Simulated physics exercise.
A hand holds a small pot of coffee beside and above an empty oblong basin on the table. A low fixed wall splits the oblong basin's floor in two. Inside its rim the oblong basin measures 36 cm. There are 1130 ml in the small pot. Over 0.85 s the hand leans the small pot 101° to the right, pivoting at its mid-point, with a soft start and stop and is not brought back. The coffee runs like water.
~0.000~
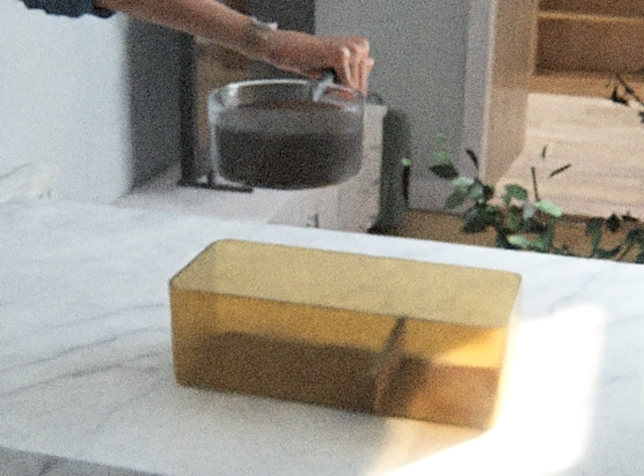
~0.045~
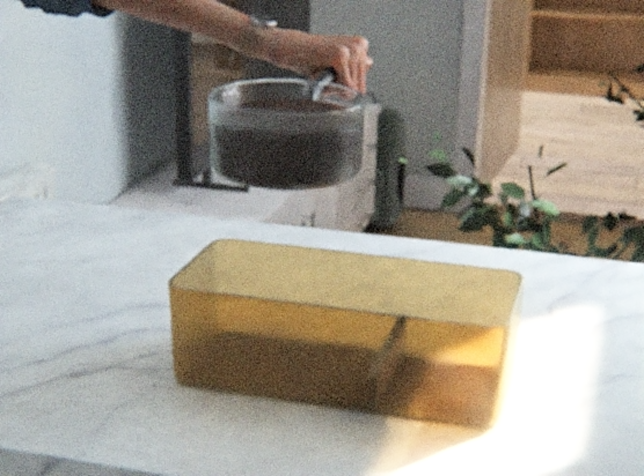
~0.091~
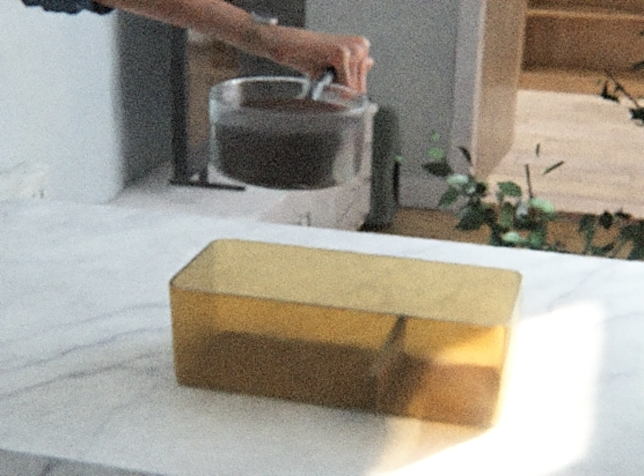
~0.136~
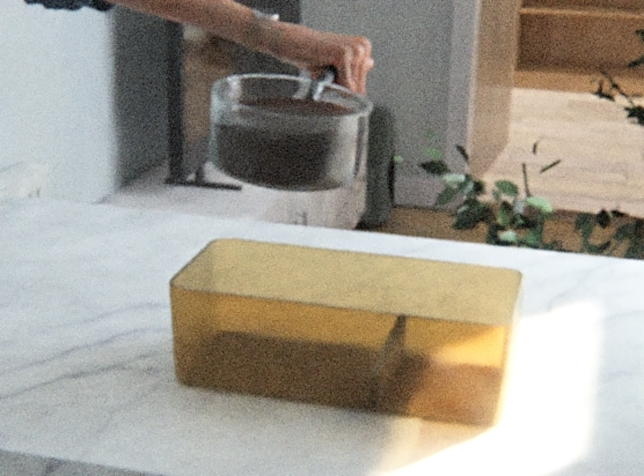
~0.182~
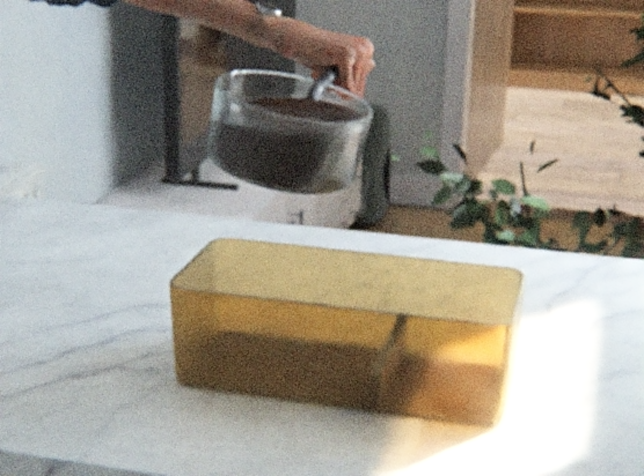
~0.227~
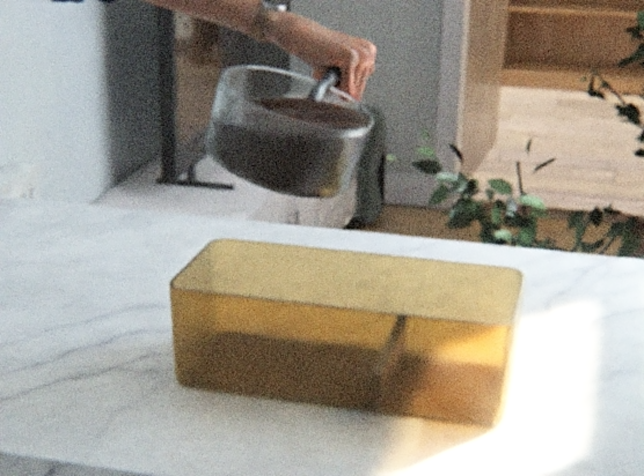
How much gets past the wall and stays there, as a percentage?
About 58 per cent.
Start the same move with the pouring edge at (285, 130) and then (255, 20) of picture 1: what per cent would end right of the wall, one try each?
In turn about 10 and 15 per cent.
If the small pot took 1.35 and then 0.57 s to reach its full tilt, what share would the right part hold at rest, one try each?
First 65, then 45 per cent.
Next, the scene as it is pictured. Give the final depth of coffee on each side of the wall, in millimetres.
Some 14 mm on the left and 34 mm on the right.
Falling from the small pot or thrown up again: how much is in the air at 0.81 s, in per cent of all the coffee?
About 10 per cent.
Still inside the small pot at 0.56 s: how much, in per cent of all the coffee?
About 50 per cent.
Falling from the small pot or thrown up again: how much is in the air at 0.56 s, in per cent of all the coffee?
Some 40 per cent.
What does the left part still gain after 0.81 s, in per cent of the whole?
Some 26 per cent.
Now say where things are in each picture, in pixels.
In the first picture, it leans 0°; its right rim is at (363, 105); the coffee meets the walls at (219, 109) and (361, 122); the oblong basin's rim runs from (192, 262) to (516, 302); the wall's top is at (388, 348).
In the second picture, it leans 1°; its right rim is at (363, 105); the coffee meets the walls at (219, 108) and (362, 121).
In the third picture, it leans 3°; its right rim is at (365, 108); the coffee meets the walls at (220, 107) and (363, 121).
In the fourth picture, it leans 6°; its right rim is at (367, 112); the coffee meets the walls at (220, 106) and (364, 122).
In the fifth picture, it leans 11°; its right rim is at (369, 118); the coffee meets the walls at (221, 106) and (367, 123).
In the sixth picture, it leans 17°; its right rim is at (370, 127); the coffee meets the walls at (220, 107) and (369, 124).
By 0.56 s the tilt is 75° and 50 per cent is still to pour, 1 is left of the wall and 10 right of it.
By 0.81 s the tilt is 100° and 11 per cent is still to pour, 14 is left of the wall and 64 right of it.
By 1.07 s the tilt is 101° and 1 per cent is still to pour, 34 is left of the wall and 61 right of it.
By 1.35 s the tilt is 101° and 0 per cent is still to pour, 40 is left of the wall and 58 right of it.
At rest 41 per cent lies left of the wall, 58 right of it and 1 outside.
